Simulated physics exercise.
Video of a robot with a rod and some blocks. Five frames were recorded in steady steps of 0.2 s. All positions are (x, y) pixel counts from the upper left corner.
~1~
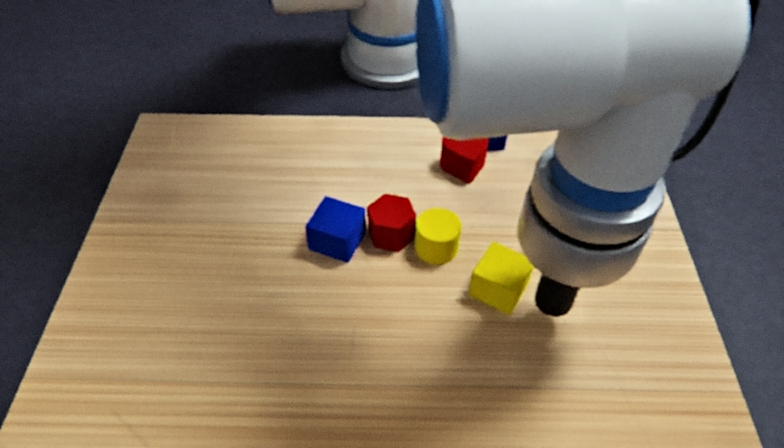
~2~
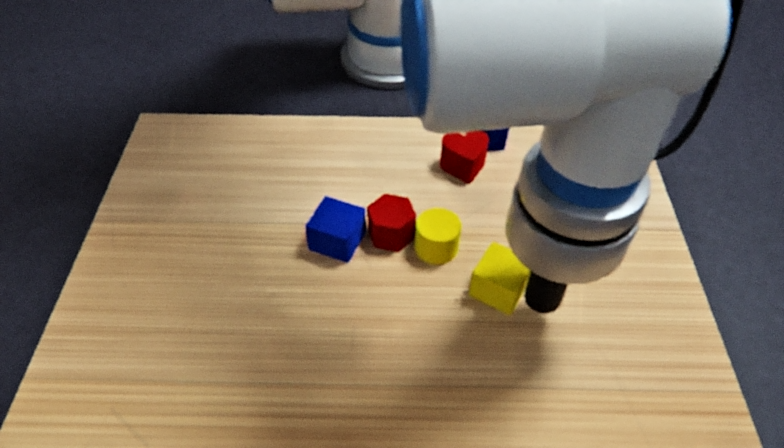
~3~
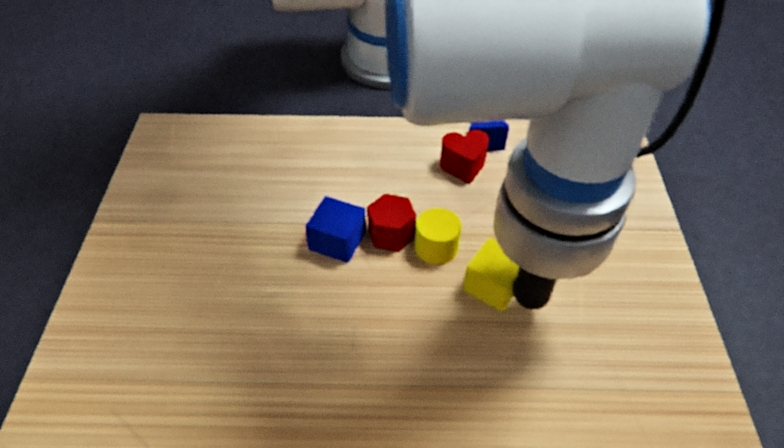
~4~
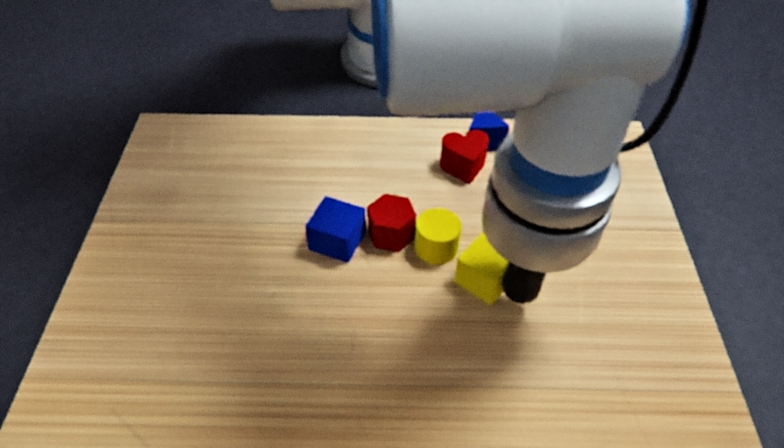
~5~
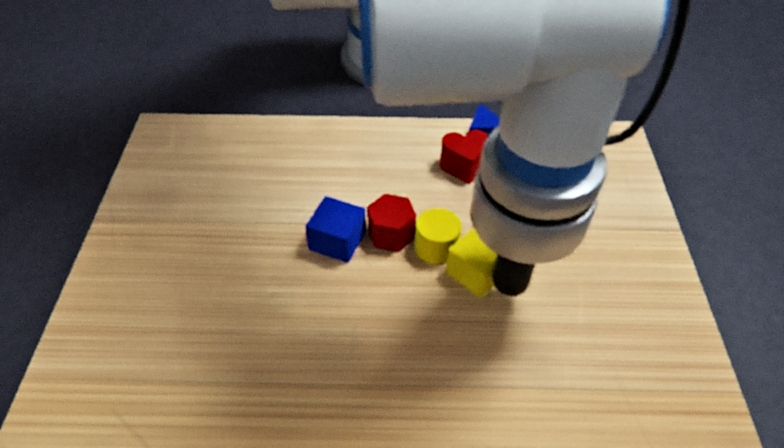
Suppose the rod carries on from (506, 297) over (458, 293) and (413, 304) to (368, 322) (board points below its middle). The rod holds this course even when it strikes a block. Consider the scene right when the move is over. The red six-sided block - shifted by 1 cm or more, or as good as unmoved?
It does get moved.
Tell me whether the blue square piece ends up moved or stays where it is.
The answer is that it remains undisturbed.
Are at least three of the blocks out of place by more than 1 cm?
Yes, it checks out.
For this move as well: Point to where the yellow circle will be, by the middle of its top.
I'd place it at (430, 202), taking the centre of its top.
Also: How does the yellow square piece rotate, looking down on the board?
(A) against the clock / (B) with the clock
B - with the clock.
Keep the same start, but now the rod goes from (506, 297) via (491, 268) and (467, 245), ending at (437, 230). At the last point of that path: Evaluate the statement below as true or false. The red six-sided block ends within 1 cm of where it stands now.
That statement is not accurate.
What follows on the original path. One third of the way, rod at (460, 279); red six-sided block at (386, 198), turned 40° anticlockwise; yellow circle at (430, 203); yellow square piece at (449, 237), turned 45° clockwise.
Two thirds of the way, rod at (413, 290); red six-sided block at (386, 197), turned 40° anticlockwise; yellow circle at (430, 202); yellow square piece at (446, 237), turned 50° clockwise.
At the end, rod at (368, 308); blue square piece in place; red six-sided block at (386, 197), turned 40° anticlockwise; yellow circle at (430, 202); yellow square piece at (446, 237), turned 50° clockwise.
